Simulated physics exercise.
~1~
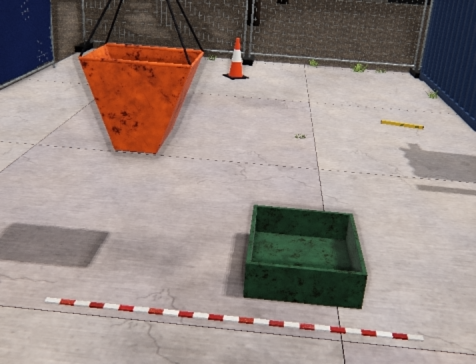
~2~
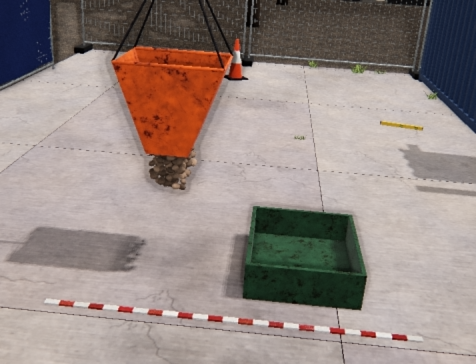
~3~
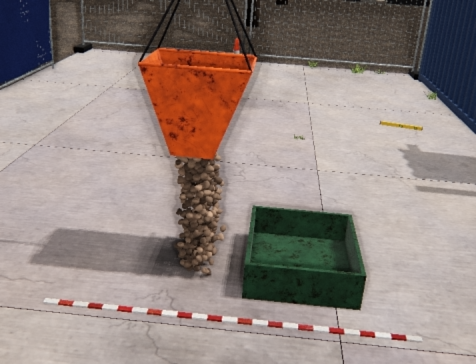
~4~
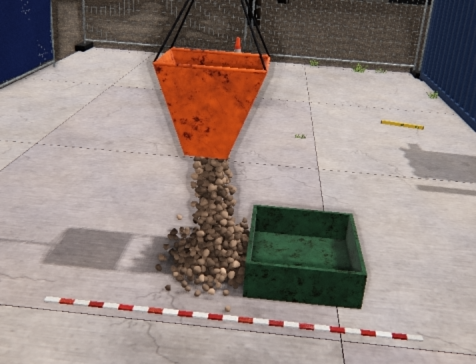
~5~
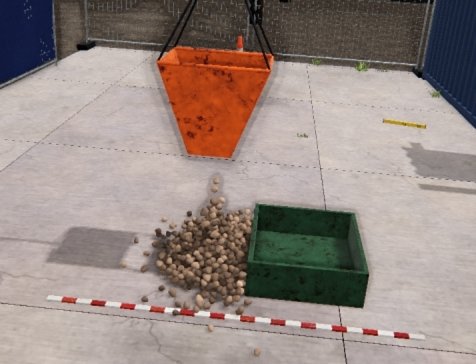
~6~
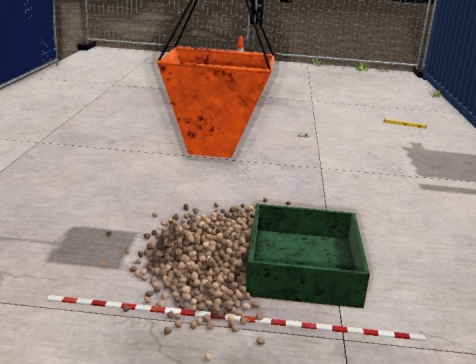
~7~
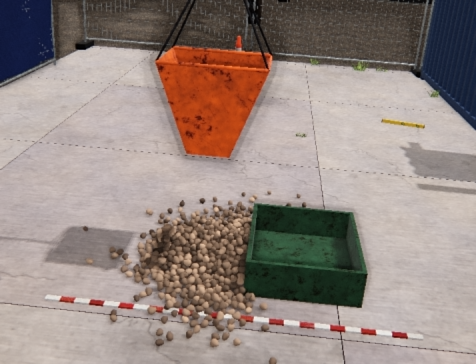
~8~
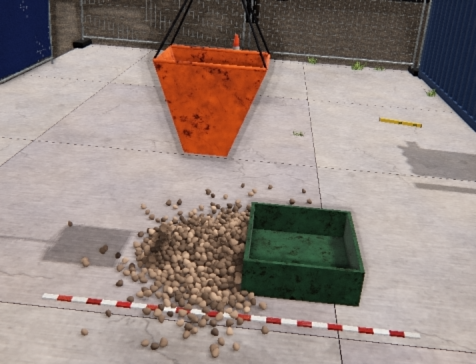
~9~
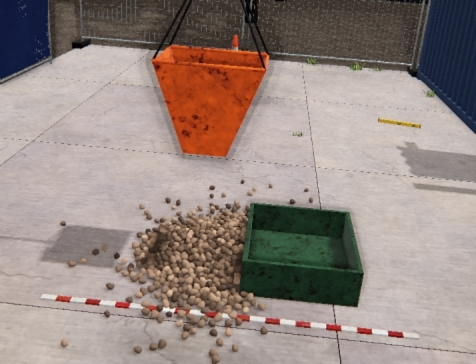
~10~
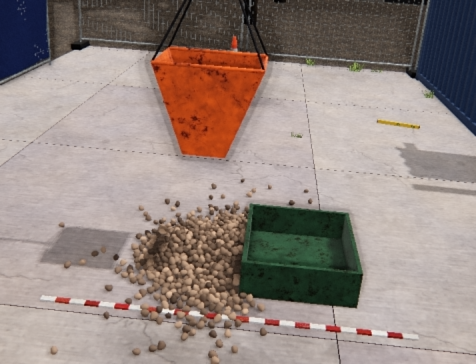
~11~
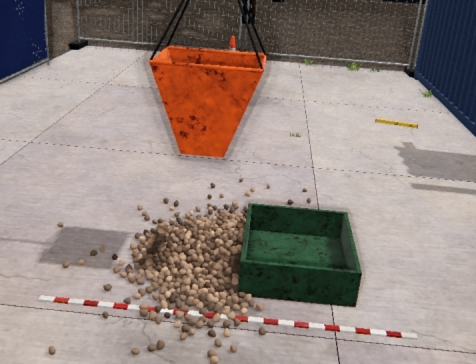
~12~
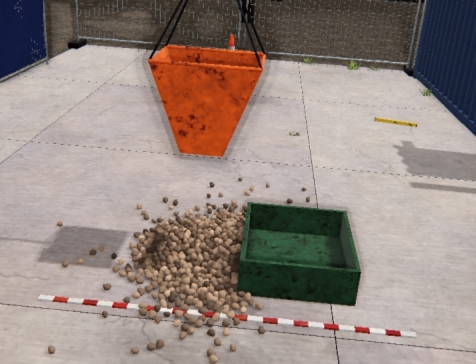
We see an orange skip hanging from cables move right above a concrete yard, stones pouring from its bottom before it reaches a green bin. The stones spread into a heap on the ground left of the bin, a few scattering farther, and the bin stays empty.
